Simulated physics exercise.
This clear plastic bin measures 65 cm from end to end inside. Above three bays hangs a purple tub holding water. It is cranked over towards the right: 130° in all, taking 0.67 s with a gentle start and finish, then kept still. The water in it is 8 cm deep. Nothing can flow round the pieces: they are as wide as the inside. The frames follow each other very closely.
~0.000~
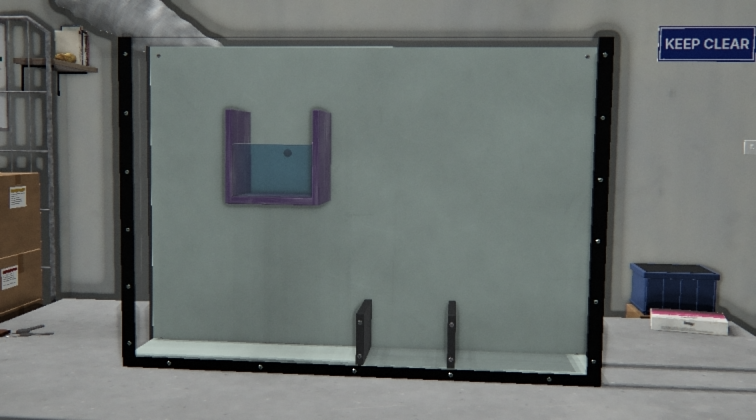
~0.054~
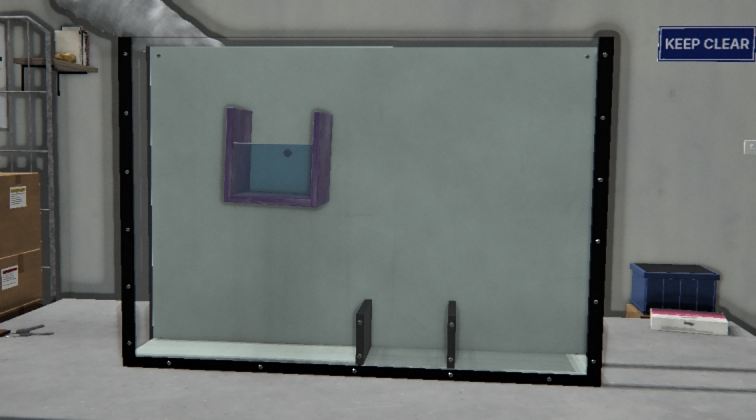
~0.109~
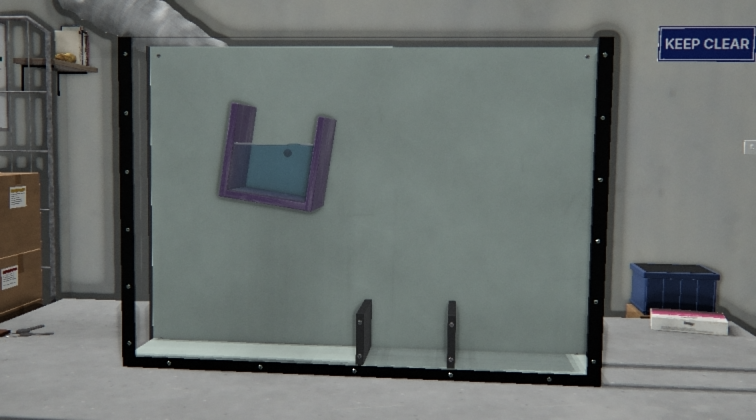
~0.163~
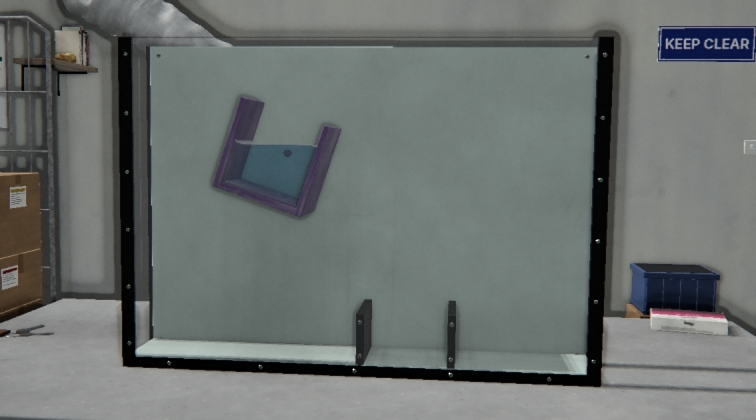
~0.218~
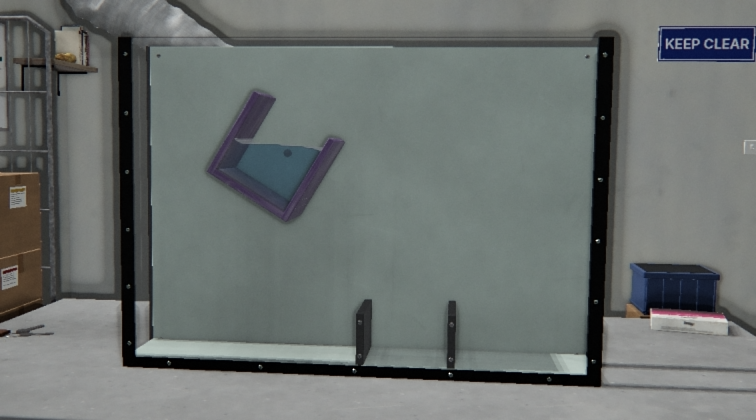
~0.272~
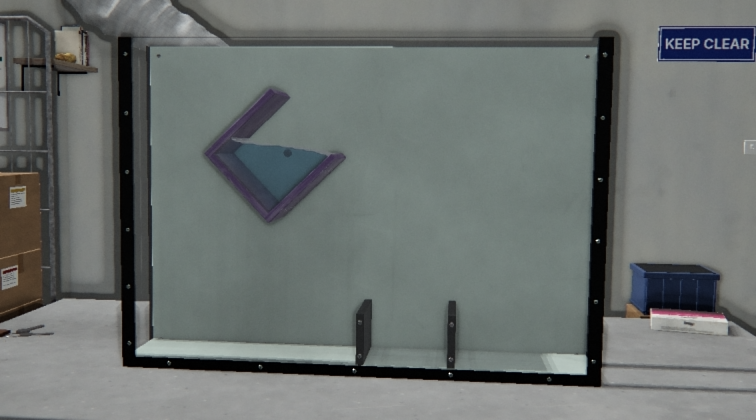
Purple tub of water above three bays tilting steadily over to the right, the water shifting towards its lower right side.
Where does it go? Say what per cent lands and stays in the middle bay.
About 30 per cent.
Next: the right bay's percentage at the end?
Some 2 per cent.
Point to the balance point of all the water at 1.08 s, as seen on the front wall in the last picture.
Near (266, 334).
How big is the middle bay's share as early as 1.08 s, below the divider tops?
About 32 per cent.
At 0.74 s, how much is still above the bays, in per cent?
Some 20 per cent.
After 0.48 s 99 per cent has yet to come down; below, left 0, middle 1, right 0.
After 0.74 s 21 per cent has yet to come down; below, left 52, middle 27, right 0.
After 1.08 s 11 per cent has yet to come down; below, left 56, middle 31, right 2.
In the end the left bay holds 66, the middle 32 and the right 2 per cent.
